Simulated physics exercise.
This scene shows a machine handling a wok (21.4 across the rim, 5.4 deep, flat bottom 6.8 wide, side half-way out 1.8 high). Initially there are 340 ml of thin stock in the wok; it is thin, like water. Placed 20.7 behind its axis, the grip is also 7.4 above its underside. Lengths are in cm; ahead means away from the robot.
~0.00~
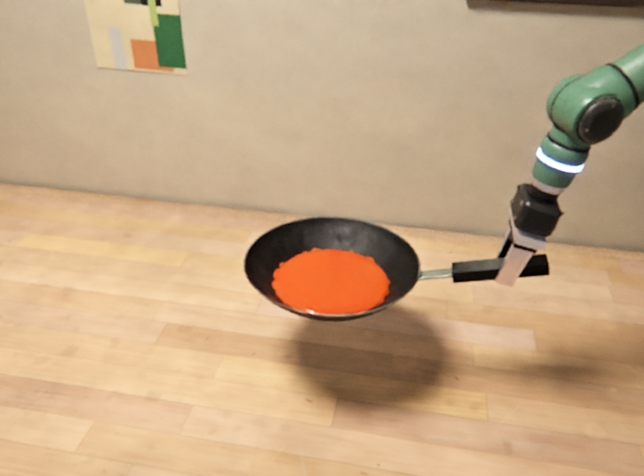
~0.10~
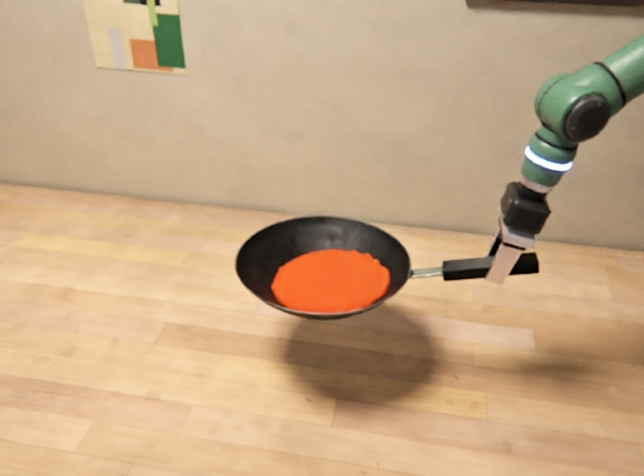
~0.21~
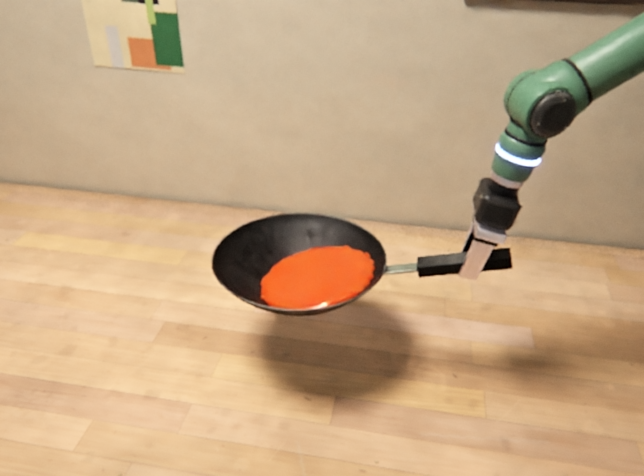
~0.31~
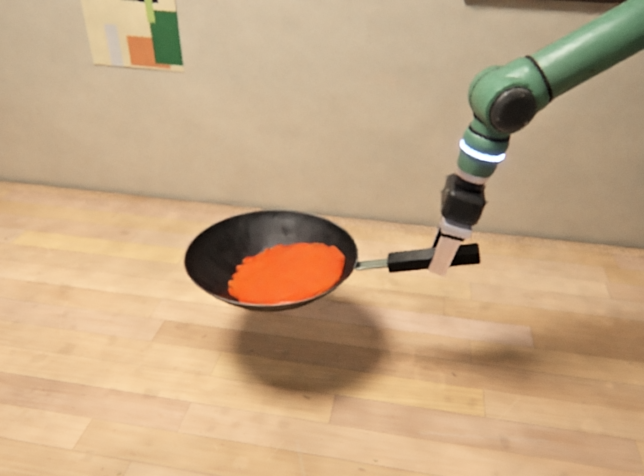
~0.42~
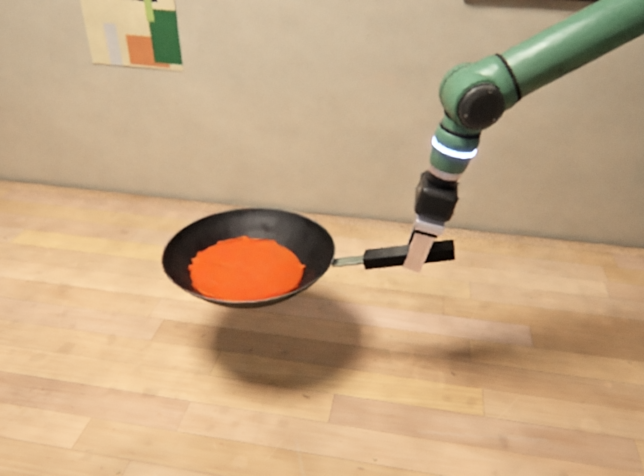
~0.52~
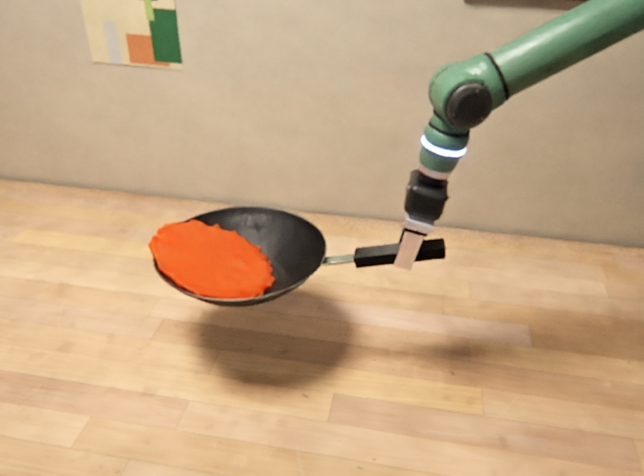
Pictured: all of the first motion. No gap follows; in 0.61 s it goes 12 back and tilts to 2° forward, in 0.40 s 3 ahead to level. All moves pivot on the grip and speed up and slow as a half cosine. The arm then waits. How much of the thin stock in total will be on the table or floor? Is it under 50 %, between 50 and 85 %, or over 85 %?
It is under 50 %.
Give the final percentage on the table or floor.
16 per cent or so.
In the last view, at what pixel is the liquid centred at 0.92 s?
(332, 282).
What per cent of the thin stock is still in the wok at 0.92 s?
My guess is near 85 in a hundred.
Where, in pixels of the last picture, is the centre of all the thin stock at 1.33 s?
Approximate centre pixel: (305, 279).
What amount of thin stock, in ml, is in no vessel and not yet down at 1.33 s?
0 ml.
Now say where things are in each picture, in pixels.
The first frame shows the wok middle at (331, 279), level; upper third of the thin stock around (331, 279), from x 275 to 390, top at y 250; 335 ml in the wok.
The second frame shows the wok middle at (323, 278), level; upper third of the thin stock around (342, 280), from x 275 to 385, top at y 250.
The third frame shows the wok middle at (300, 275), level; upper third of the thin stock around (340, 275), from x 260 to 375, top at y 245.
The fourth frame shows the wok middle at (273, 271), level; upper third of the thin stock around (311, 271), from x 230 to 345, top at y 245.
The fifth frame shows the wok middle at (251, 268), level; upper third of the thin stock around (242, 267), from x 190 to 305, top at y 240.
The sixth frame shows the wok middle at (243, 267), tilted 1° forward; upper third of the thin stock around (187, 248), from x 150 to 275, top at y 225; 335 ml in the wok.
After 0.92 s, tilted 2° forward, liquid up to 17 above the table; 285 ml in the wok, 50 ml on the table or floor.
After 1.33 s, tilted 1° forward, liquid up to 16 above the table; 285 ml in the wok, 50 ml on the table or floor.
After 1.73 s, level, liquid up to 16 above the table; 285 ml in the wok, 50 ml on the table or floor.
After 2.53 s, level, liquid up to 15 above the table; 285 ml in the wok, 50 ml on the table or floor.
In the end, 285 ml in the wok, 50 ml on the table or floor. That is 15 % on the table or floor.
